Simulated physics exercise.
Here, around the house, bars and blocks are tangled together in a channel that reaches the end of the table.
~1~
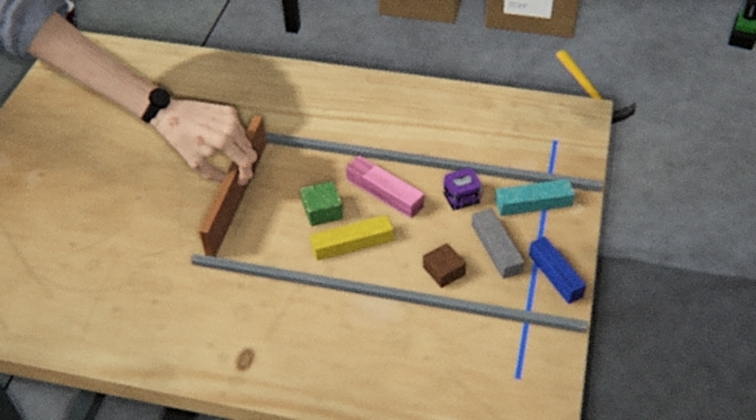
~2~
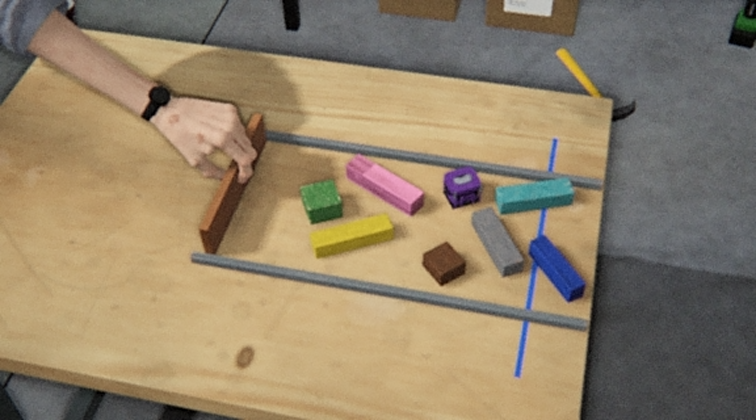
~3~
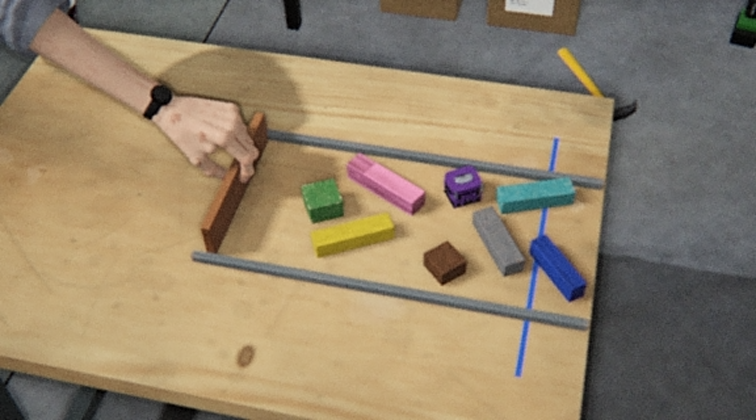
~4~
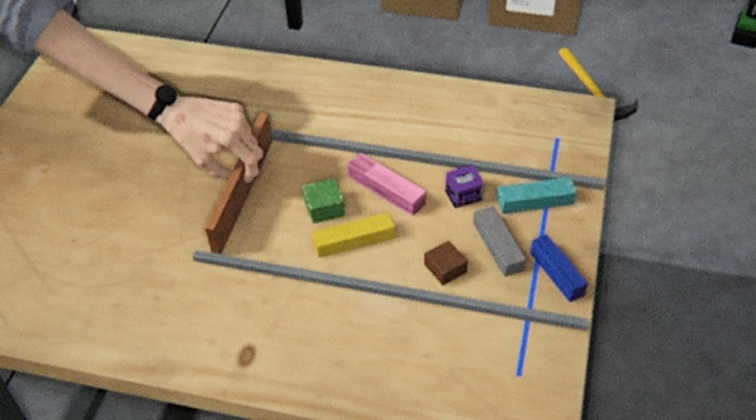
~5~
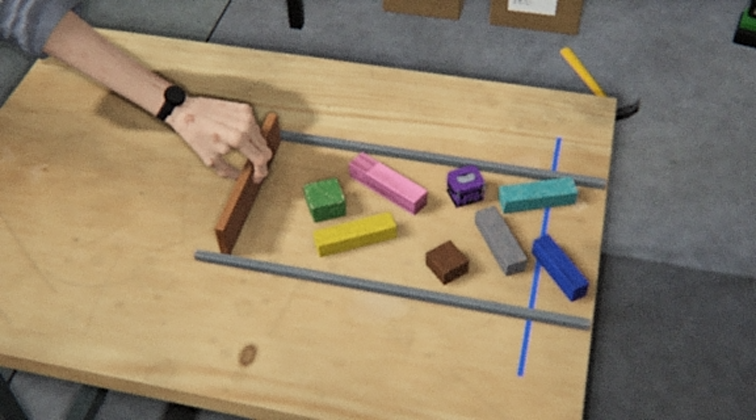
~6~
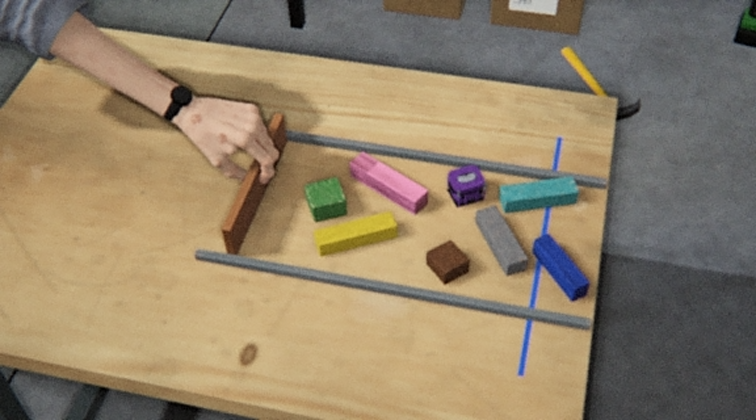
On a wooden table, a hand held a brown board upright behind a scatter of colourful bars and blocks between two grey rails, then slid it slightly right without touching any of them.
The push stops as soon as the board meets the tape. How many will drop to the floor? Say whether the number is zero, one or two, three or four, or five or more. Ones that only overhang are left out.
Falls: Three or four.
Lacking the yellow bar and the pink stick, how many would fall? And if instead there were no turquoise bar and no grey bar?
2 and 1.
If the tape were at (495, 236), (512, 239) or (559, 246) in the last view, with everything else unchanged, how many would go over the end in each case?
The counts would be 1, 2 and 4.
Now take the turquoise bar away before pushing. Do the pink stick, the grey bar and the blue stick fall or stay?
As for the pink stick, it is retained; the grey bar is not retained; the blue stick is not retained.
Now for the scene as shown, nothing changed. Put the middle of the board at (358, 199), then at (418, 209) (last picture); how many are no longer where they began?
At that stage 3; at the next, 6.
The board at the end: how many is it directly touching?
At rest, 3 are in contact.
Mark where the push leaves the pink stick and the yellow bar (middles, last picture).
Around (589, 224) and around (577, 272).
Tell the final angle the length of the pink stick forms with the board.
It sits some 55° out of line.
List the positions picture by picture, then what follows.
Blue stick (557, 270); turquoise bar (535, 198); grey bar (497, 243); board (235, 184); tape (539, 246), in the first picture.
Turquoise bar (535, 196); board (235, 182), in the second picture.
Grey bar (498, 241); green block (323, 201), in the third picture.
Blue stick (558, 268); brown block (446, 263), in the fourth picture.
Turquoise bar (538, 195); pink stick (388, 184), in the fifth picture.
Blue stick (560, 267); turquoise bar (539, 195); grey bar (501, 240); board (257, 182); tape (543, 243), in the sixth picture.
Soon after, none off yet; blue stick at rest near (560, 267); turquoise bar at rest near (539, 195); grey bar at rest near (501, 240).
After that, none off yet; blue stick displaced a little near (576, 271); turquoise bar moving near (547, 195); grey bar displaced a little near (543, 244).
In the end, the number that fall off is three or four; gone, grey bar, turquoise bar and blue stick.
